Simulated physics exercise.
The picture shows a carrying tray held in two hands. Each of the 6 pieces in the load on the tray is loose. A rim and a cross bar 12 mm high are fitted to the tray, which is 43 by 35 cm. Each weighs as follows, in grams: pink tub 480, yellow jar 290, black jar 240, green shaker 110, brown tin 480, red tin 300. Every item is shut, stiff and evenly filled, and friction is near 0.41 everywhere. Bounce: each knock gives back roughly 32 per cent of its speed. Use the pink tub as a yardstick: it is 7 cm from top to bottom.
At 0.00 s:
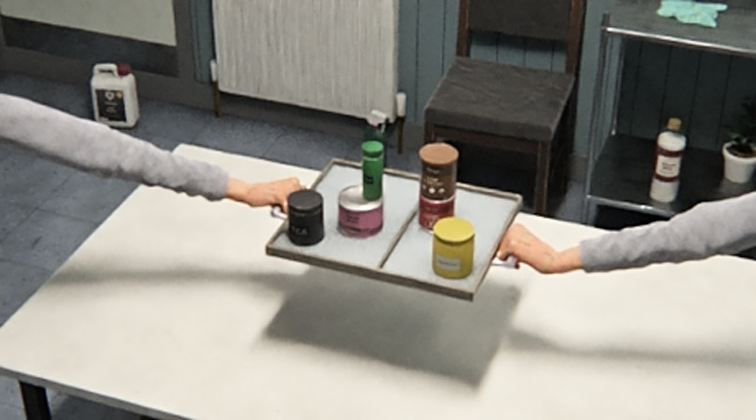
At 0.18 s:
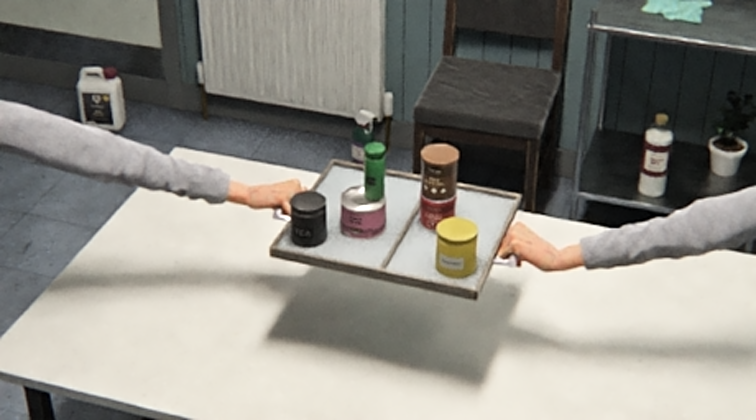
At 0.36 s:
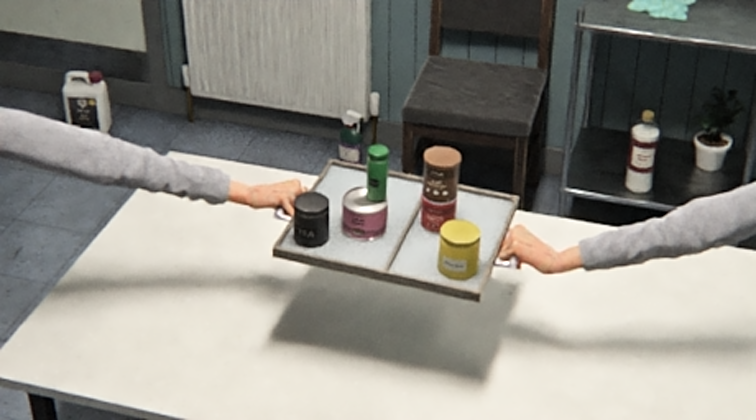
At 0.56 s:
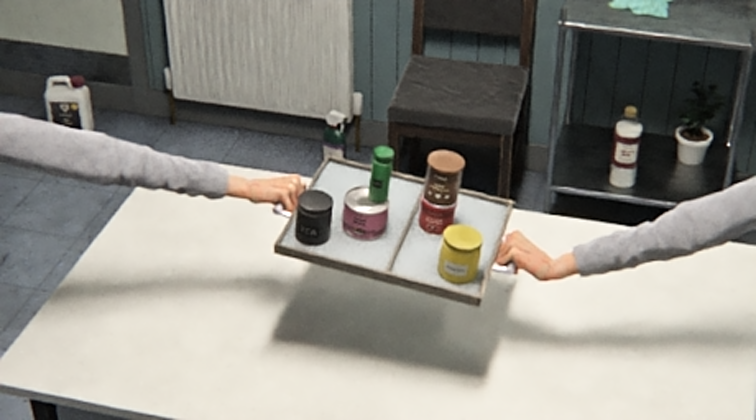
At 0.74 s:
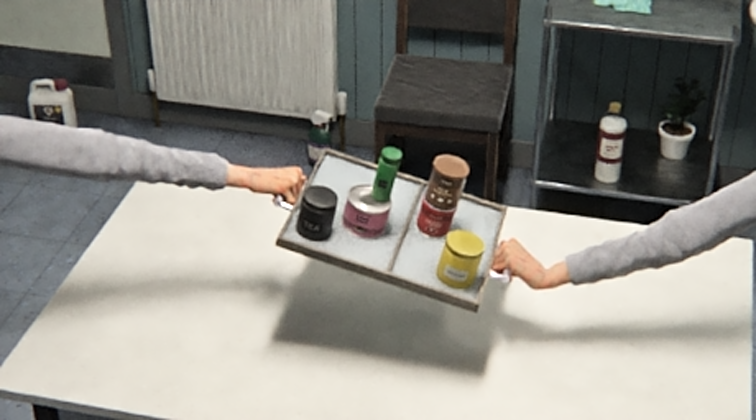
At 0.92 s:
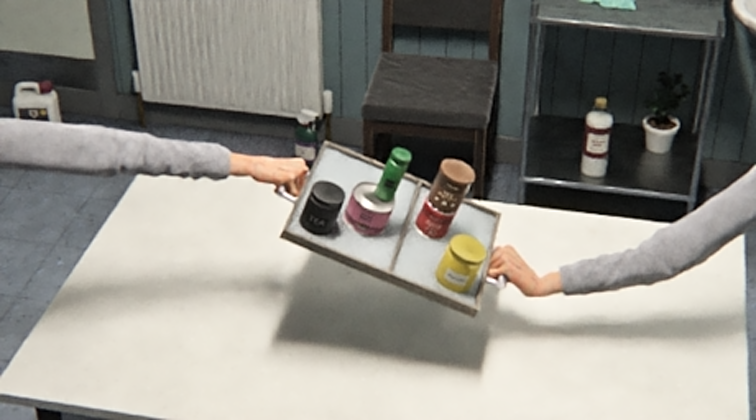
A tray of tubs and tins held by two hands tilts down to the right.
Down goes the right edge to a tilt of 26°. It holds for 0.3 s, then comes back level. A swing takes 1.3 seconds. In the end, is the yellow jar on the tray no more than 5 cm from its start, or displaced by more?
It will stay where it was.
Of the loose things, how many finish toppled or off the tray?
The count is 3.
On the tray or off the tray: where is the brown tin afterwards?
When everything stops, the brown tin is out of bounds.
By 1.42 s, tilt 26°, right edge down; yellow jar 2 cm from its spot near (467, 275); green shaker on its side; brown tin rocked 24° off its seat.
By 1.72 s, tilt 26°, right edge down; brown tin now off the tray; yellow jar 2 cm from its spot near (466, 278); green shaker on its side.
By 2.32 s, tilt 14°, right edge down; yellow jar 2 cm from its spot near (469, 264); green shaker on its side; red tin on its side.
When it is over (3.5 s), off the tray, brown tin; lying over on the tray, green shaker and red tin; not toppled but over 5 cm from the start, black jar; the other 2 within 5 cm of the start. End places, in pixels of the last picture, yellow jar near (467, 247).
